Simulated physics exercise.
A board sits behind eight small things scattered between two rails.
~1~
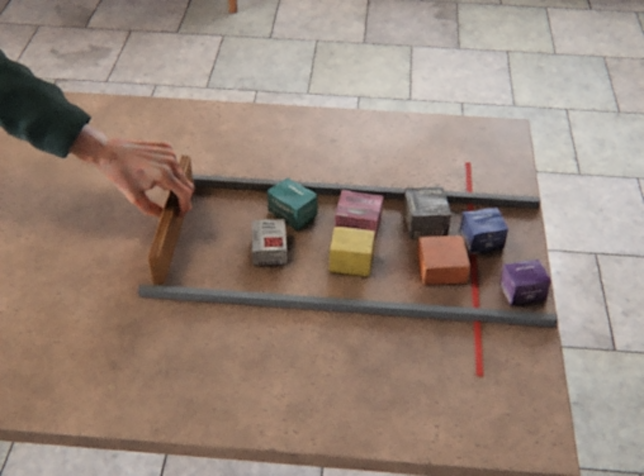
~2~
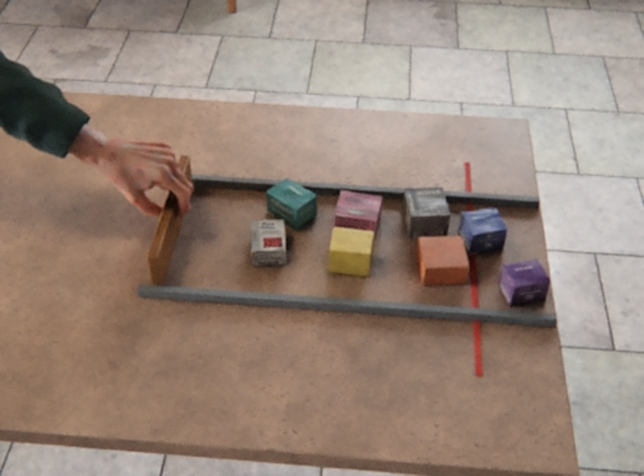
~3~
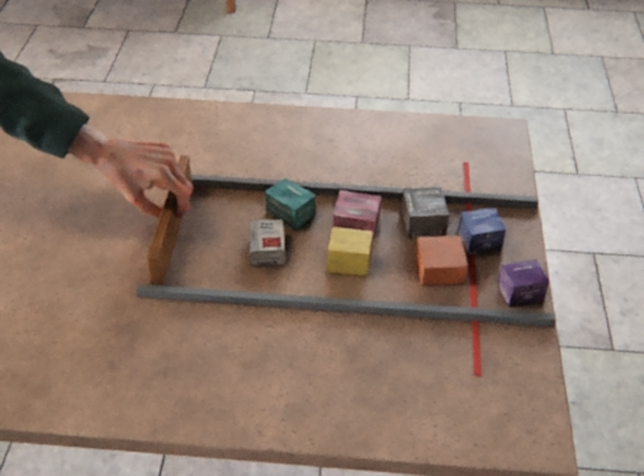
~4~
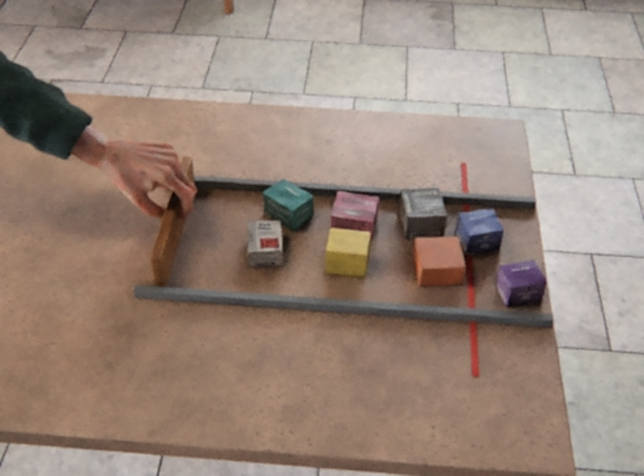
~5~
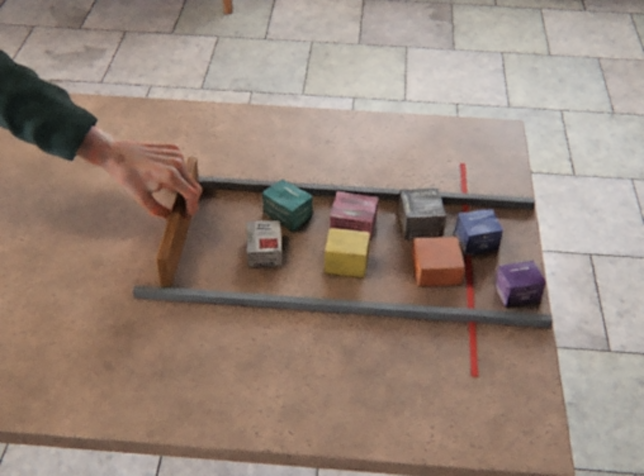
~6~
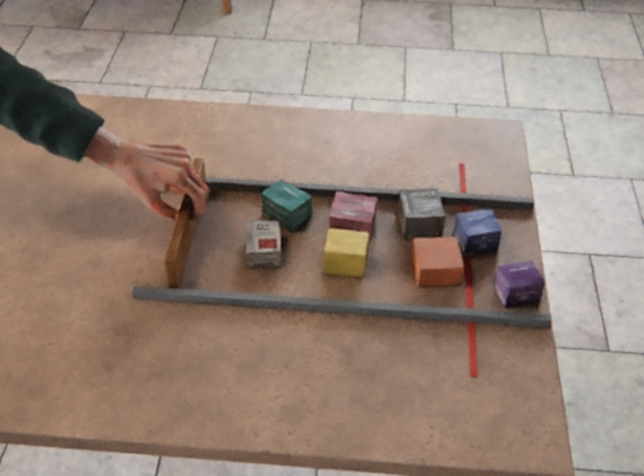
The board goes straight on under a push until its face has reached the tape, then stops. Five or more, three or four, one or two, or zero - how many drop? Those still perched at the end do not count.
Three or four drop.
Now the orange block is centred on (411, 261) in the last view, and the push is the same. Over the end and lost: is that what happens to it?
That orange block is gone.
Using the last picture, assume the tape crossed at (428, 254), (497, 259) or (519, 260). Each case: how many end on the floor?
Try 1: 2; try 2: 6; try 3: 6.
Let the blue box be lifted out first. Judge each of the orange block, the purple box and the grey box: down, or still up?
Orange block: Down; purple box: Down; grey box: Down.
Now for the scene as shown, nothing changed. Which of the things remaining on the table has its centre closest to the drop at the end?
Foremost is the pink box.
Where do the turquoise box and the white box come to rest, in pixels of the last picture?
Taking them in turn, first comes (487, 208), then (486, 261).
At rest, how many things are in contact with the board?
Tally at the end: 2.
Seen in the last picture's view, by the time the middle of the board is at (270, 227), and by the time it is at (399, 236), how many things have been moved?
First position 2; second position 8.
Early on, none off yet; purple box at rest near (519, 284); blue box at rest near (478, 232); orange block at rest near (437, 261).
A while later, none off yet; purple box moving near (527, 285); blue box travelled about its own width near (527, 240); orange block travelled about its own width near (480, 265).
Finally, the number that fall off is three or four; lost, grey box, orange block, blue box and purple box.
